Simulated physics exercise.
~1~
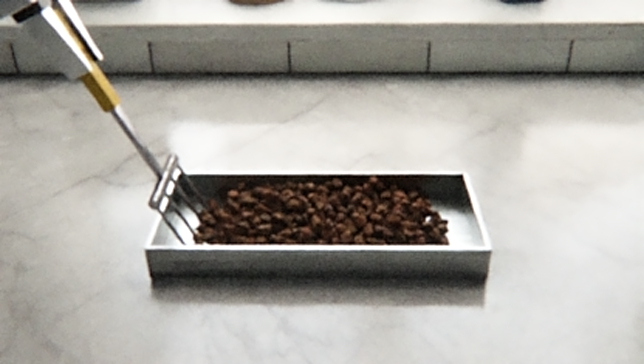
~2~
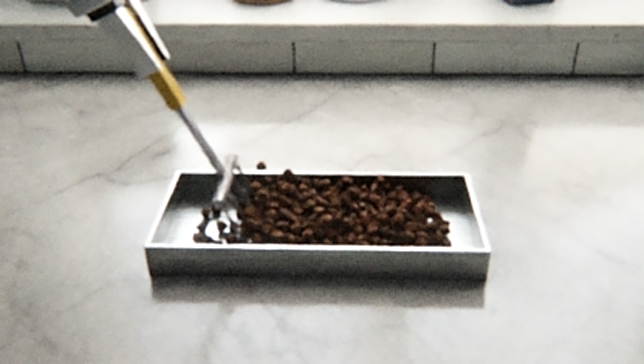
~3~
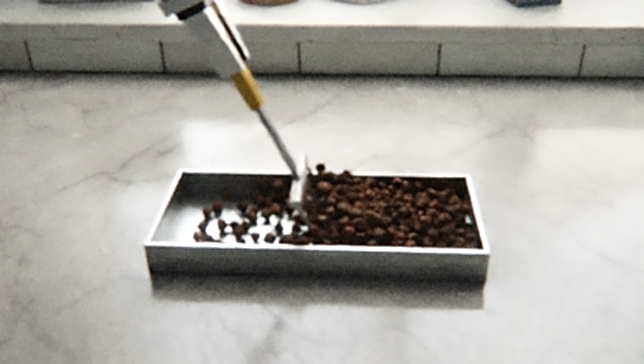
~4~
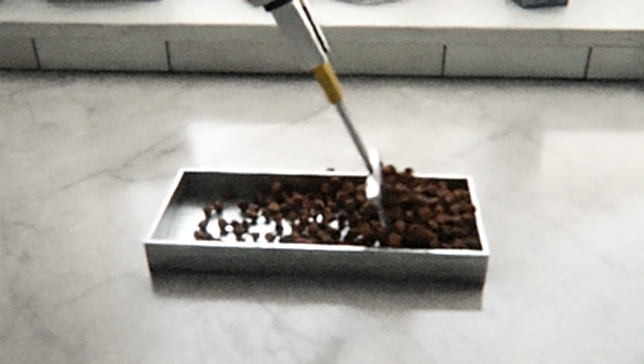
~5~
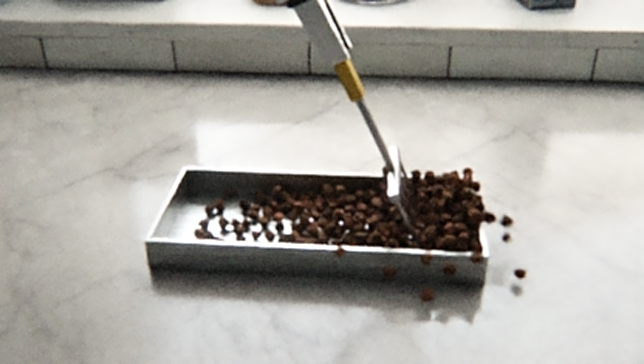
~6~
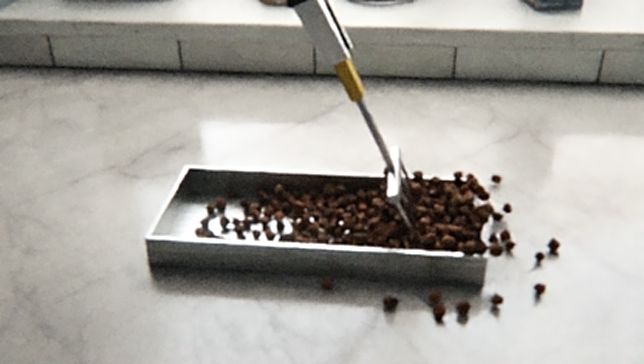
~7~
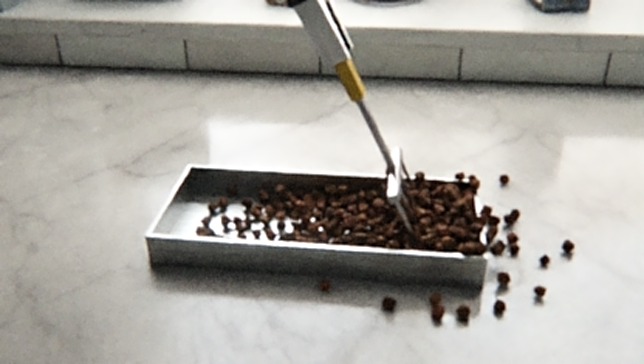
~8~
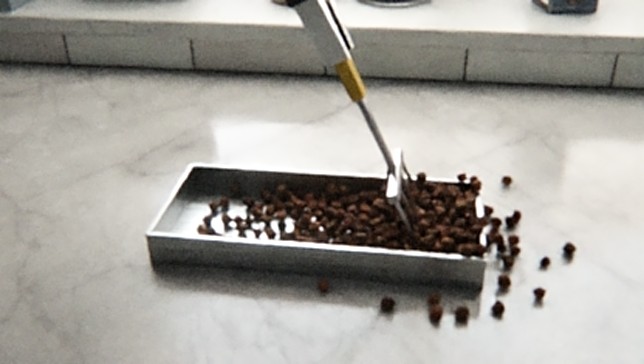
A fork held by a robot arm swept rightward through a shallow tray of small brown pellets, piling them against the right end until some spilled over onto the marble surface, then stopped, leaving most of them still in the tray.
